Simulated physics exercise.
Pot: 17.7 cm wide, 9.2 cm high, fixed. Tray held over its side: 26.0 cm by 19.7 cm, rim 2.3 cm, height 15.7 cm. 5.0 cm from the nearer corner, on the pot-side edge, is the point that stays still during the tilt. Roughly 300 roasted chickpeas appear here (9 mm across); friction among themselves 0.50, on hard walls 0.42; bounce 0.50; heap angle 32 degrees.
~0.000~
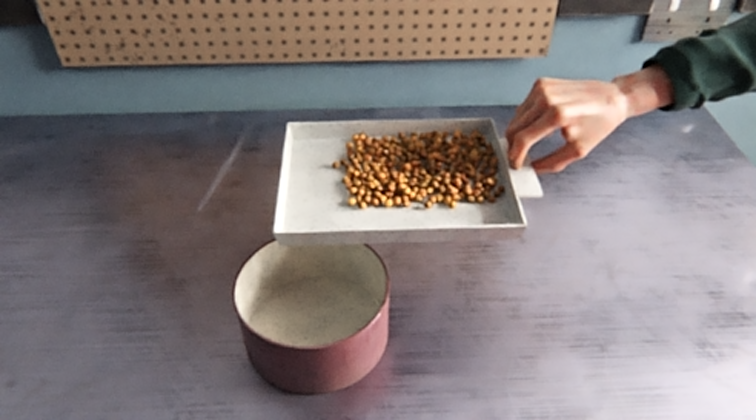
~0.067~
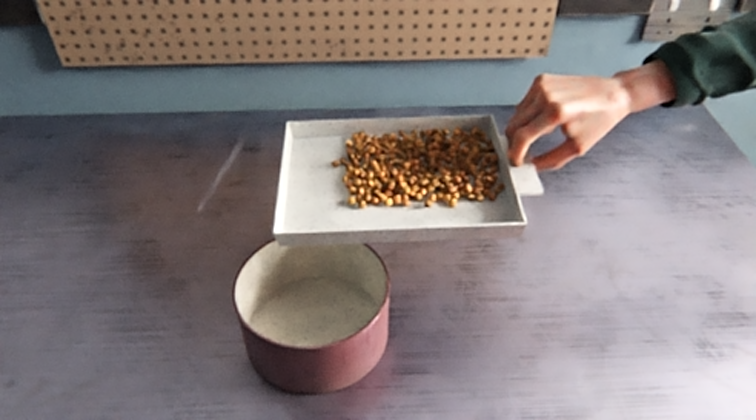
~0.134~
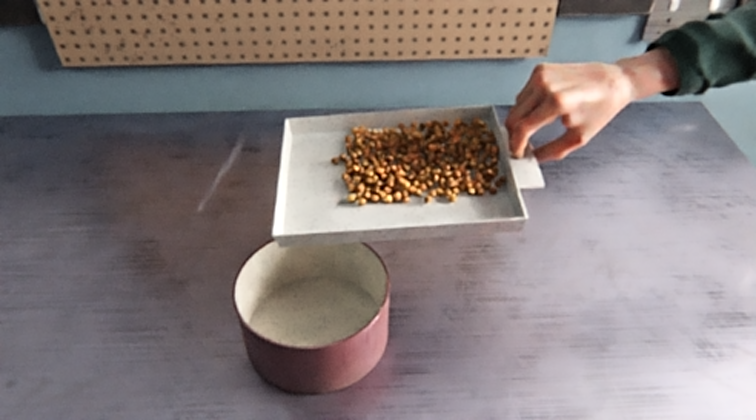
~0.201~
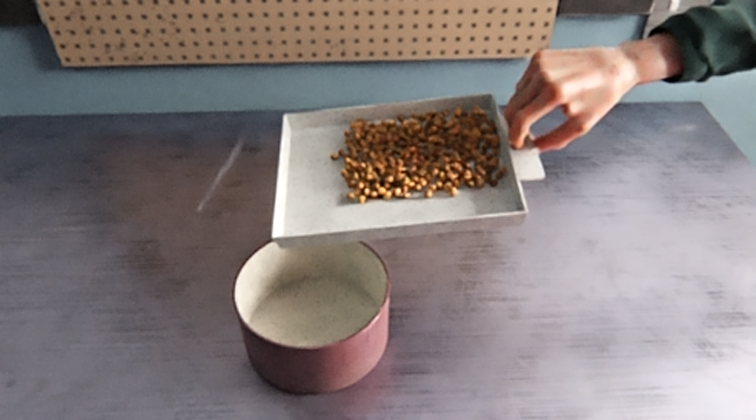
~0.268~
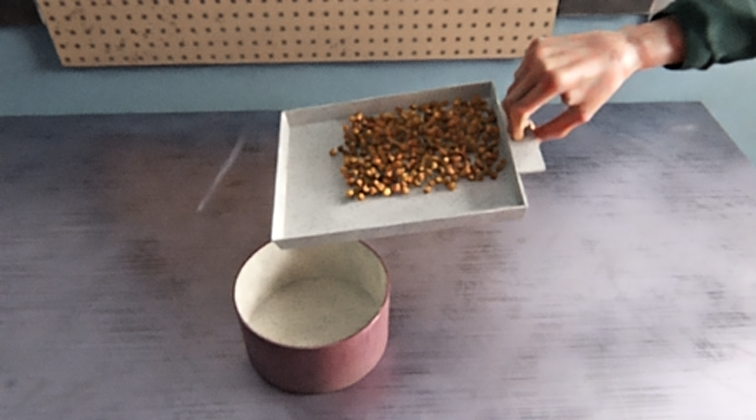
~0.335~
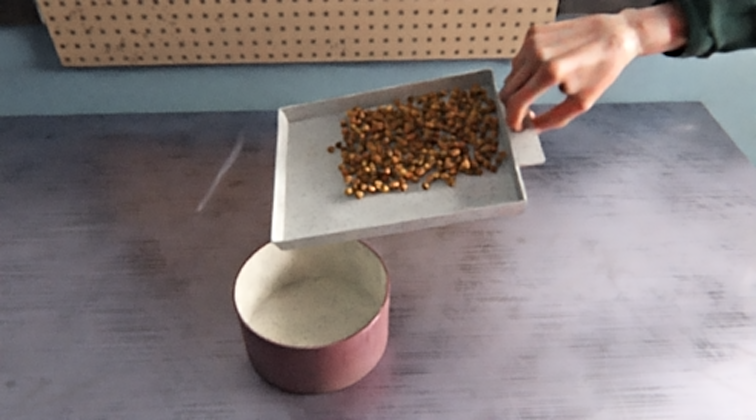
Hand steadily tilting a pale tray of roasted chickpeas down toward its left front corner above a dark red pot.
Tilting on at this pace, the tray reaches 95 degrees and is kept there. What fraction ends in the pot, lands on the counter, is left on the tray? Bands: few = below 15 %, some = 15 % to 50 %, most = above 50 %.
Pot: Most, counter: Few, tray: Few.
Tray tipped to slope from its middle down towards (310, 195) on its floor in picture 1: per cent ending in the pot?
Roughly 25 % of the pieces.
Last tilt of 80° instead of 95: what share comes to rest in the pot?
60 per cent.
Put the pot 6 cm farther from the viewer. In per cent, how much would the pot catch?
Around 45 per cent.
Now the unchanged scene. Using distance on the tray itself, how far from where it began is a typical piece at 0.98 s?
By then it sits near 12 cm from where it began.
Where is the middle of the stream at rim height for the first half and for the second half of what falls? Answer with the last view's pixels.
I'd mark about (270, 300) for the first half, then (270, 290) for the second.
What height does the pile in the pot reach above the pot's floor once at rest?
It gets to about 3.5 cm.
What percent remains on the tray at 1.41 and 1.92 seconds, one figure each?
Estimates: 90; 20.
Then, at 0.98 s, tilt 53 degrees; the tray holds 100 %, the pot 0 %.
After 1.41 s, tilt 78 degrees; the tray holds 90 %, the pot 10 %.
After 1.92 s, tilt 95 degrees; the tray holds 20 %, the pot 75 %.
In the end, at 2.8 s, pot 95 %, counter 0 %, tray 5 %.
